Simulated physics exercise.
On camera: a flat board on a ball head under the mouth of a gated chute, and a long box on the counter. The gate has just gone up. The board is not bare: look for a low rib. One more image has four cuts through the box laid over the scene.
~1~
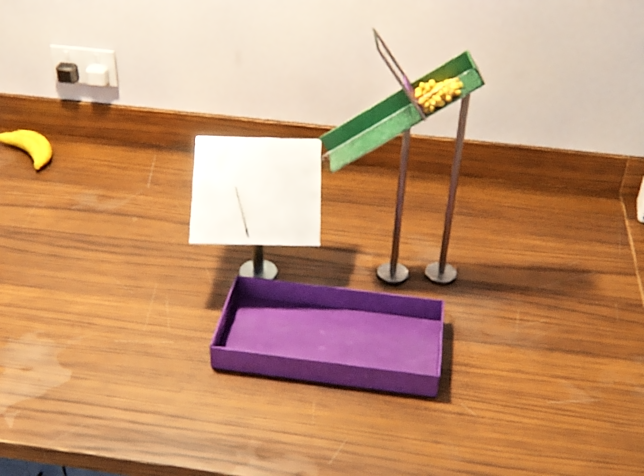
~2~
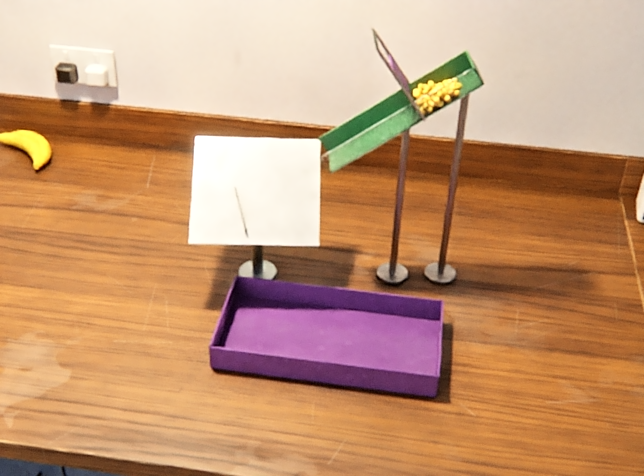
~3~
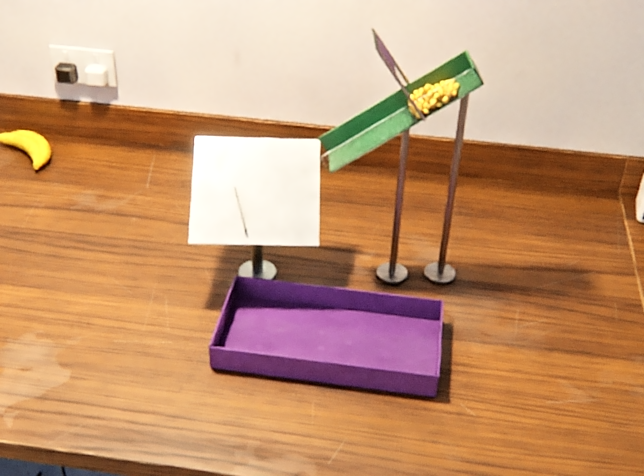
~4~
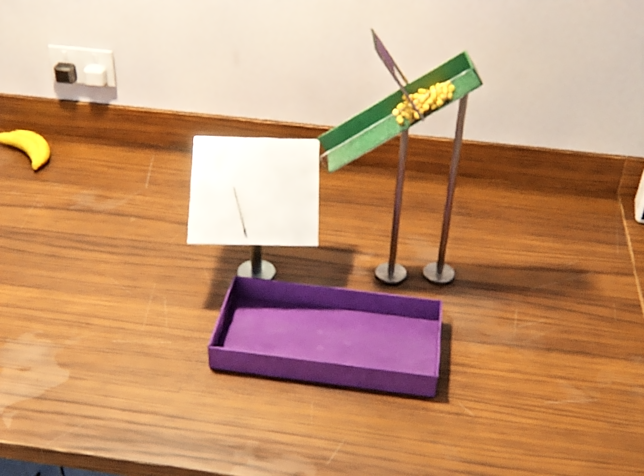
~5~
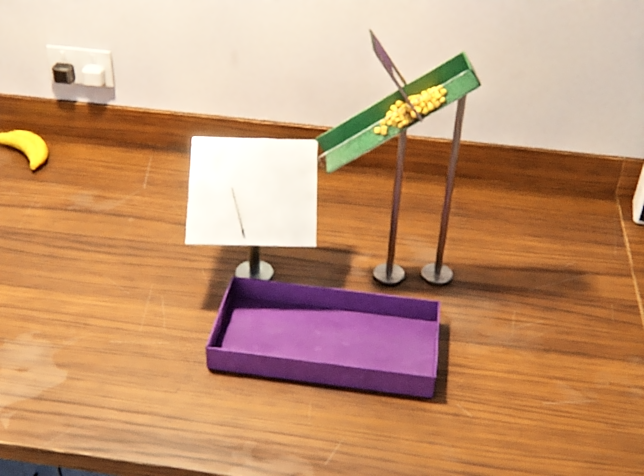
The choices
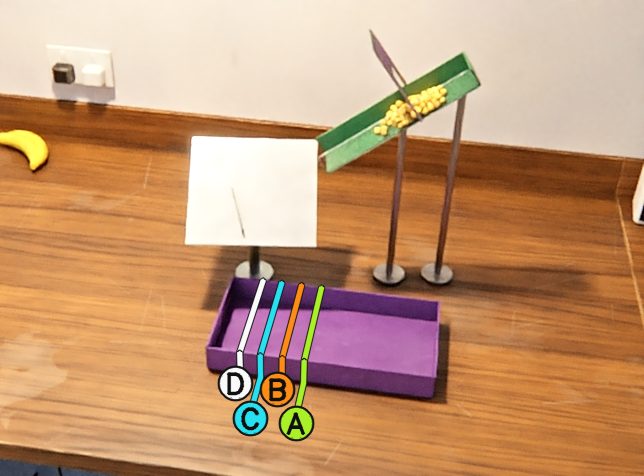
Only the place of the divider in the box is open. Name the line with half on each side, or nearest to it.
The answer is line D.
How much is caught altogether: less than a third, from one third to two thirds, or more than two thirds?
More than two thirds.
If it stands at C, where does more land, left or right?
Left.
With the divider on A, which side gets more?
More lands on the left.
On the marked copy, line A crosses the front rim at (304, 360); line B crosses the front rim at (282, 357); line C crosses the front rim at (260, 354); line D crosses the front rim at (239, 351).
If A is chosen, of what is caught, all on the left of the divider, none on the right.
If B is chosen, of what is caught, nearly all on the left of the divider, a stray few on the right.
If C is chosen, of what is caught, most on the left of the divider, a small part on the right.
If D is chosen, of what is caught, about two thirds on the left of the divider, about a third on the right.
